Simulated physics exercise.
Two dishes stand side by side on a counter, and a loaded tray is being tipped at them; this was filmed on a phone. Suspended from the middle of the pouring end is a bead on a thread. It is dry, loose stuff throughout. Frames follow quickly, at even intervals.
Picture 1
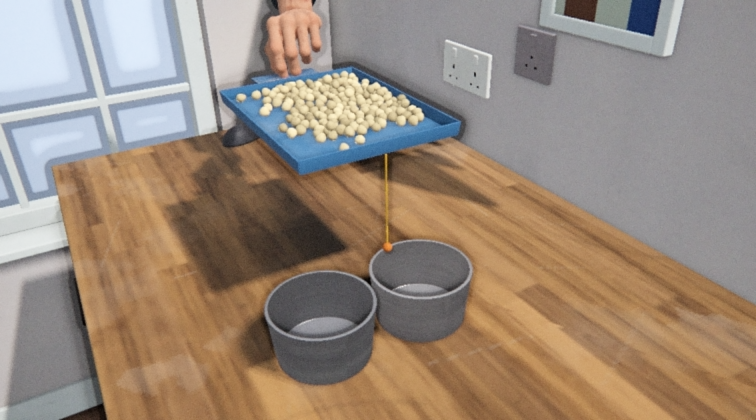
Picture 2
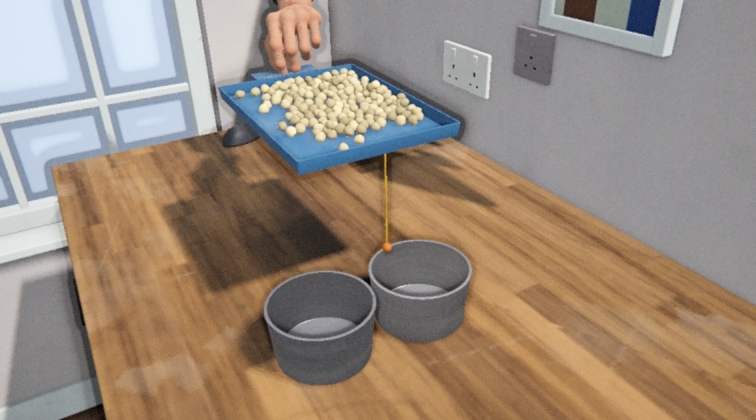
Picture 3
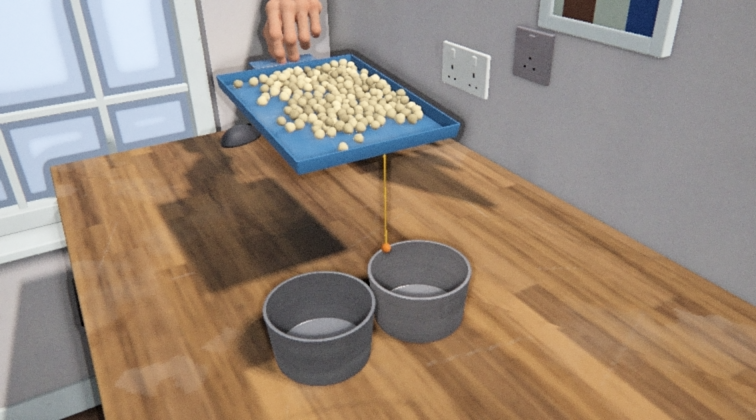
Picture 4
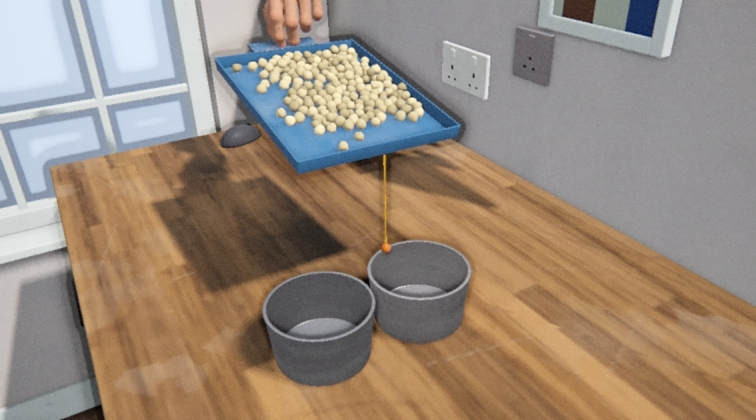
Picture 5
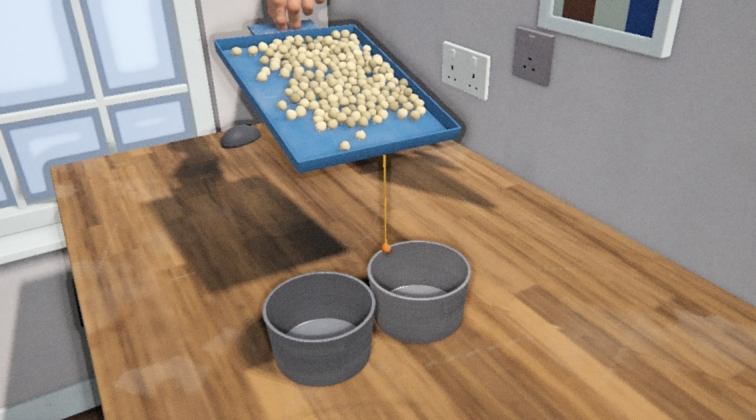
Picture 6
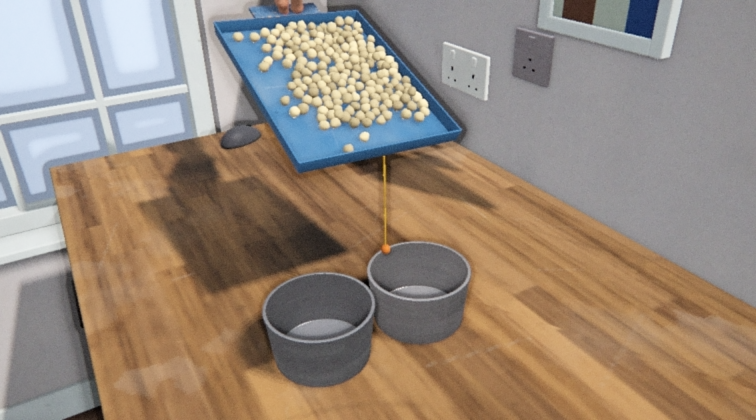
A blue tray of round, pale nuts tilted more and more steeply above two grey dishes on a wooden counter as a hand raised its far end, and some of the nuts shifted slightly.
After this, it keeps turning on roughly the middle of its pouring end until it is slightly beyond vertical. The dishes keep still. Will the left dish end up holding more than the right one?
No, the right dish holds more.
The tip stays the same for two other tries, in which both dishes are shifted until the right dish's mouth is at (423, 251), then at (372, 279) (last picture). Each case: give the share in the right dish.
Some 20 percent in the first case, 20 percent in the second.
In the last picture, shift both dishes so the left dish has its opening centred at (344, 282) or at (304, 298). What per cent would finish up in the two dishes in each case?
Roughly 40 per cent, then roughly 40 per cent.
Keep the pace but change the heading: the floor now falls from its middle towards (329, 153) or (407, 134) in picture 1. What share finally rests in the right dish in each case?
I'd say some 10 in a hundred at first, then 50 in a hundred.
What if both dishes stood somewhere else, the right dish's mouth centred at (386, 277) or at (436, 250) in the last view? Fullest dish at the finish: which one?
In the first try it's the right-side dish, and in the second it's the right-side dish.
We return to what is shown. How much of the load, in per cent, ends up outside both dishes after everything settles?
Near 40 %.
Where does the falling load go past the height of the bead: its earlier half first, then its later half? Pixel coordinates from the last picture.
The opening part goes through (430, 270); what follows goes through (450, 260).
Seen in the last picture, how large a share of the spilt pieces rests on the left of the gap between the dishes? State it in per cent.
I reckon around 0 per cent.
Shortly afterwards, tray tipped steeply; all but a few on the tray; only a few outside both; a little in the air.
Next, tray tipped right over; near half on the tray; only a few in the left dish; a little in the right dish; a little outside both; near a quarter in the air.
Some moments later, tray tipped past a quarter turn; a little in the left dish; near half in the right dish; near a third outside both.
In the end, tray tipped past a quarter turn; a little in the left dish; near half in the right dish; near a third outside both.
